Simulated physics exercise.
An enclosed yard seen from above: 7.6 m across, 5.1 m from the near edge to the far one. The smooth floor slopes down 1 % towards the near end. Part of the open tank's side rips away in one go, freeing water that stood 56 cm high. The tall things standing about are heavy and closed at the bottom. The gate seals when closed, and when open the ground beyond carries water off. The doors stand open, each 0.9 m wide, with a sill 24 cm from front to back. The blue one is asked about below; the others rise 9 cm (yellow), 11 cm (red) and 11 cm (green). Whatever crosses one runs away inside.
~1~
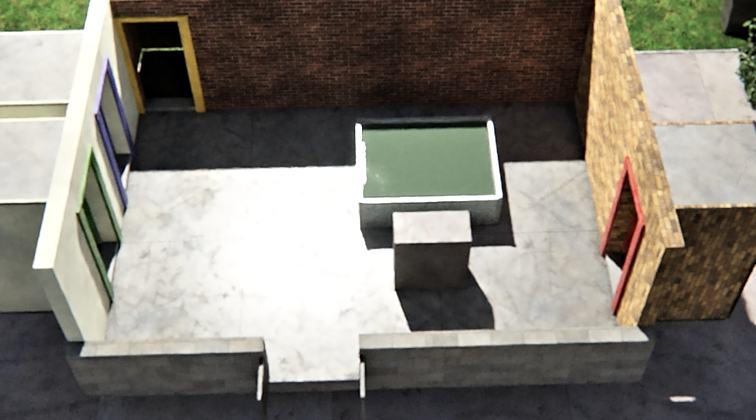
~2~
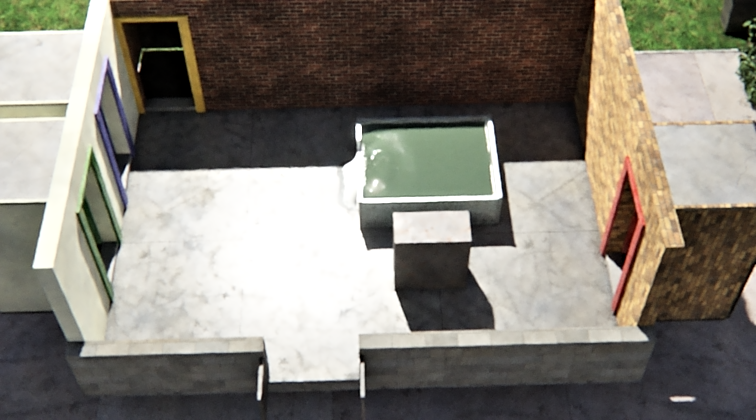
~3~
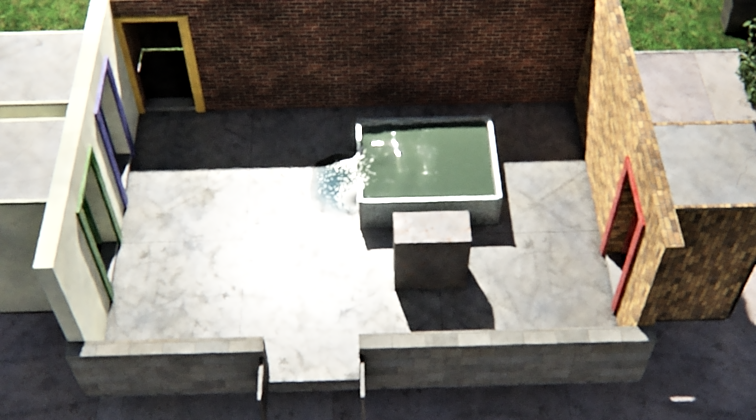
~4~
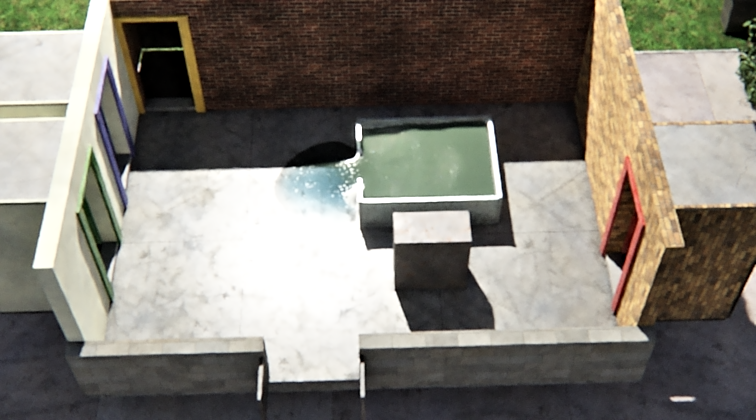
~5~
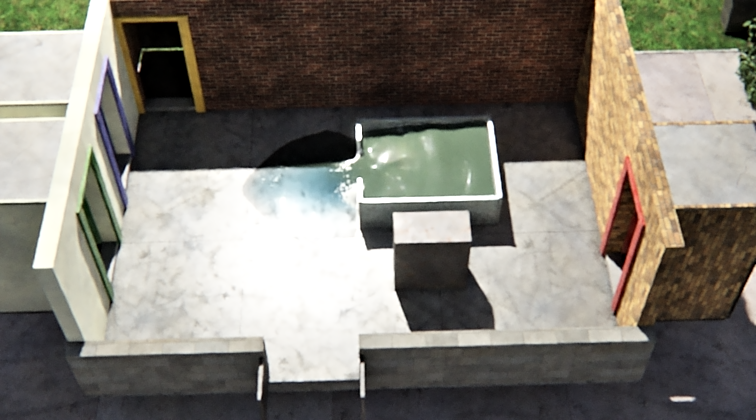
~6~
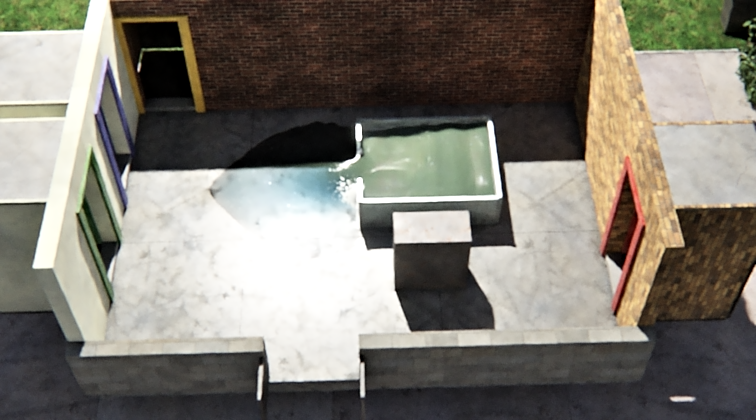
An enclosed yard with a pale, smooth floor is seen from above, with a dark brick wall at the back and a tan stone wall on the right. A white-rimmed tank of green water stands right of centre behind a grey block, with yellow, blue, green and red doorways around. Water bursts from the tank's left side and spreads leftward across the floor, while the view stays still.
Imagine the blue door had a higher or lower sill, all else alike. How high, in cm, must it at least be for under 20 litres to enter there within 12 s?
It would have to be roughly 13.5 cm high.
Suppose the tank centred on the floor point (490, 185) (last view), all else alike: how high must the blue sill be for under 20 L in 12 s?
About 10.5 cm.
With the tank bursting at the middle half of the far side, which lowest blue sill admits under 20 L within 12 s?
Then roughly 8.5 cm.
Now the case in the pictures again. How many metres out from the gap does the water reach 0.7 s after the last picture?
Roughly 4.0 m.
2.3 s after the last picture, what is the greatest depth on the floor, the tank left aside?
Roughly 24 cm.
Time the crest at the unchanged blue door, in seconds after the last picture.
Near 1.8 s.
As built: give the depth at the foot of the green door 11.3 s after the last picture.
Roughly 7.0 cm deep.
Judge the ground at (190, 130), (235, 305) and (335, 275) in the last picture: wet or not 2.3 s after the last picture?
In turn: Wet, flooded, still dry.
Then, 0.7 s after the last picture water covers 30 % of the floor, deepest (28 cm) near (348, 189); 11 cm at the blue door, 0 litres in over its 14 cm sill.
Then, 2.3 s after the last picture water covers 45 % of the floor, deepest (24 cm) near (101, 371); 19 cm at the blue door, 9 litres in over its 14 cm sill.
Then, 11.3 s after the last picture water covers 90 % of the floor, deepest (10 cm) near (586, 358); 6 cm at the blue door, 18 litres in over its 14 cm sill.
At the blue door as built, the water peaked near 19 cm, 1.9 s after the last picture.
Run again over the same 12 s with other heights there, 41 litres in over 11.5 cm, 9 litres over 15.5 cm. The limit of 20 litres is kept from about 13.5 cm up.
